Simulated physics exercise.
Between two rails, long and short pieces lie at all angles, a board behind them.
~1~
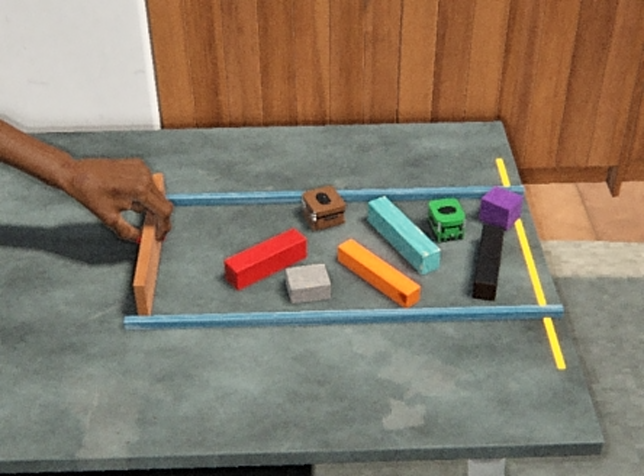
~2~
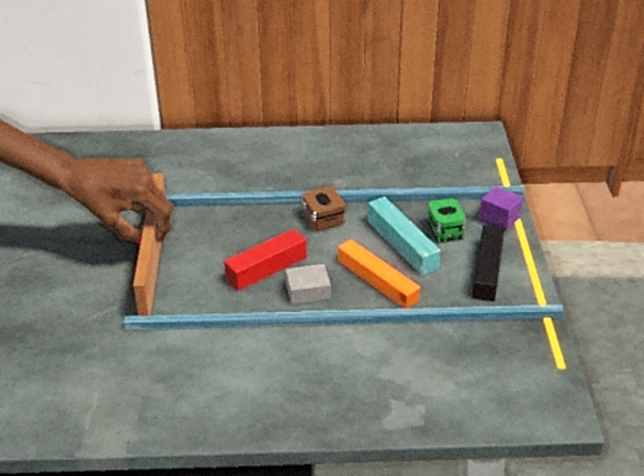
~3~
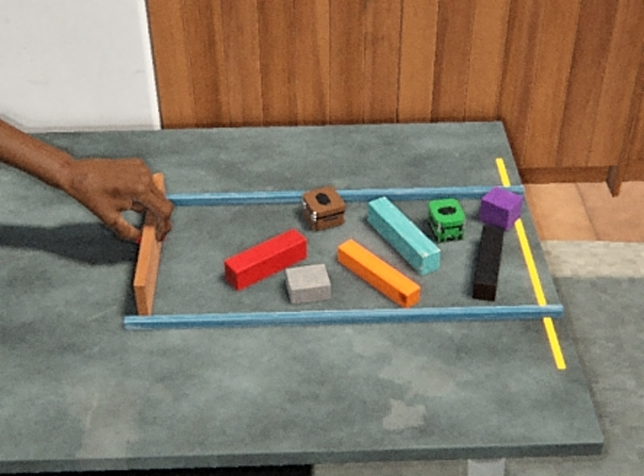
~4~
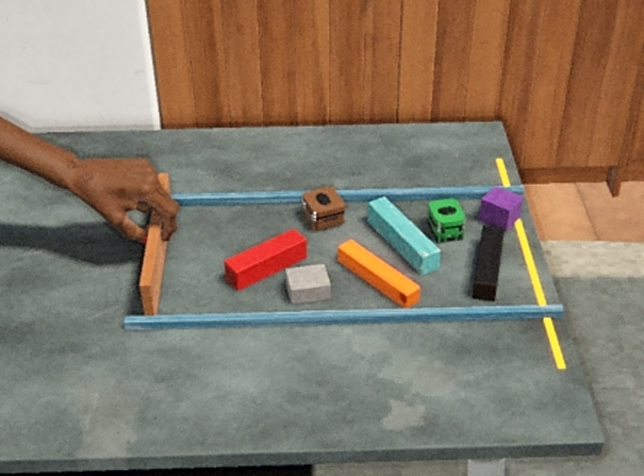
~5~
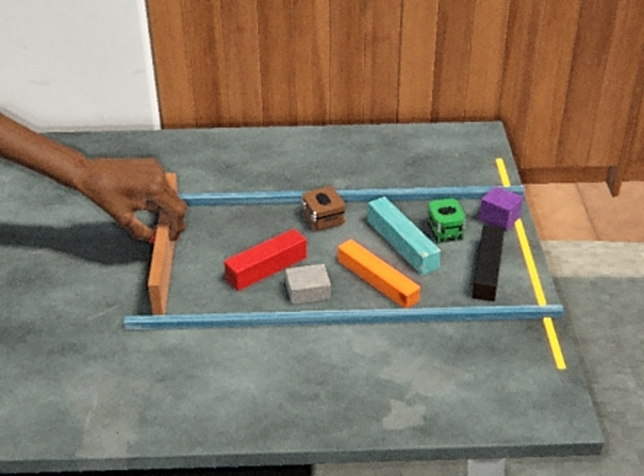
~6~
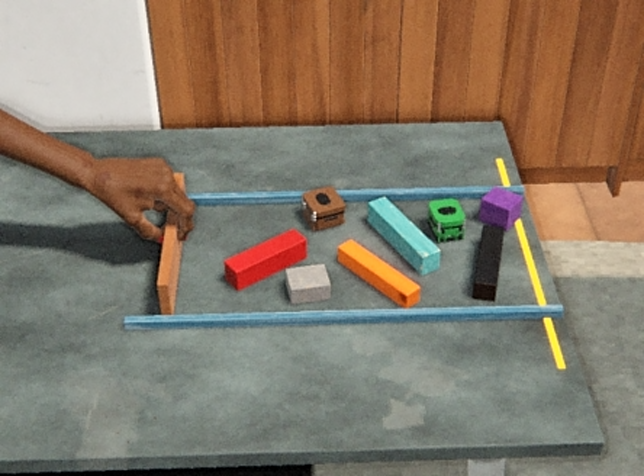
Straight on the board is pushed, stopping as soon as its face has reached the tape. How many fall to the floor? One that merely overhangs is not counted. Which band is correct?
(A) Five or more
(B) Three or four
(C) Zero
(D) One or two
Answer: A.
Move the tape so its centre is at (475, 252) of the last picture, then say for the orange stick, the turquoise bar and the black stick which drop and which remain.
OK, so the orange stick stays where it is, the turquoise bar stays where it is, and the black stick? It comes off.
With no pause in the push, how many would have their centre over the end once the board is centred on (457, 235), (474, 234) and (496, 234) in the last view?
1, 3 and 4.
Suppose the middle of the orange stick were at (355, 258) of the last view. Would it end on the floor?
Lab note: It goes off the edge.
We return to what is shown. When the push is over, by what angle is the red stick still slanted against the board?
I'd put it at about 0°.
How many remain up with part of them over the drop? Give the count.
I count 3 overhanging.
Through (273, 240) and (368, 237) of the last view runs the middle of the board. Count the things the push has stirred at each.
Tally at point one: 2; at point two: 5.
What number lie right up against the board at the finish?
3 in contact.
Soon after, none off yet; purple block at rest near (501, 209); black stick at rest near (489, 262); green case at rest near (446, 221).
At rest, the number that fall off is five or more; fallen, orange stick, turquoise bar, green case, black stick and purple block.
